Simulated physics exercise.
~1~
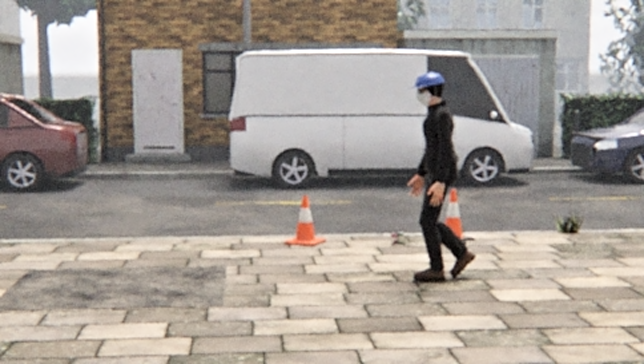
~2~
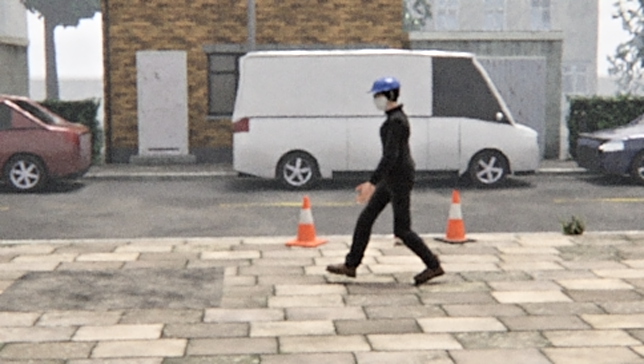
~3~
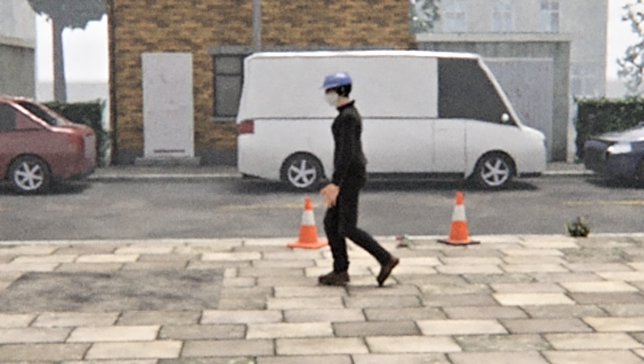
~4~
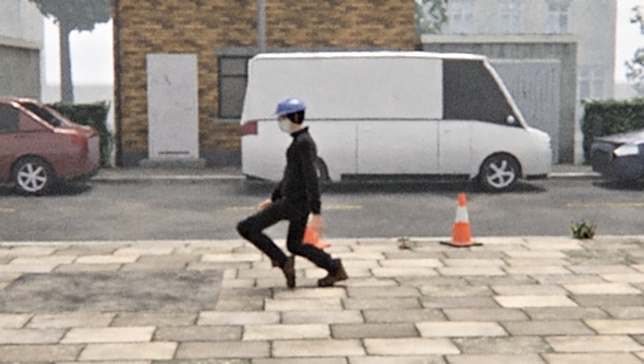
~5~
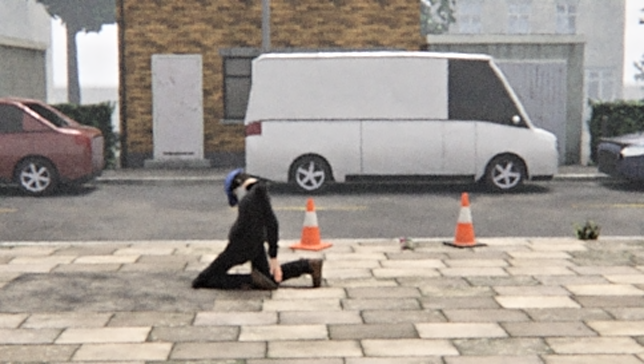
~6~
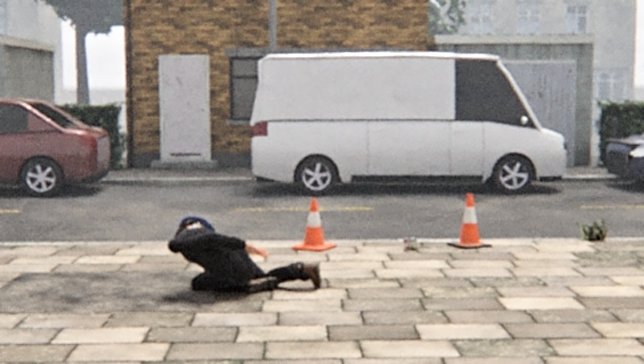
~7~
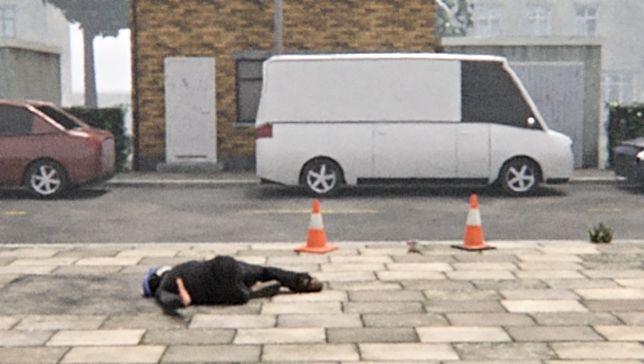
At the start, a shopper in dark clothes, a blue cap and a pale face covering walks left along a paved sidewalk, passing two orange cones, with a white van and a red car parked across the road by a brick building. The shopper strides on toward a dark mat on the paving. Without warning, the knees buckle and the body sinks, dropping to a kneel with the head bowed. The torso then pitches forward to the left, down to the ground. Finally the shopper lies stretched out, head and chest past the mat's near edge, hips short of it.
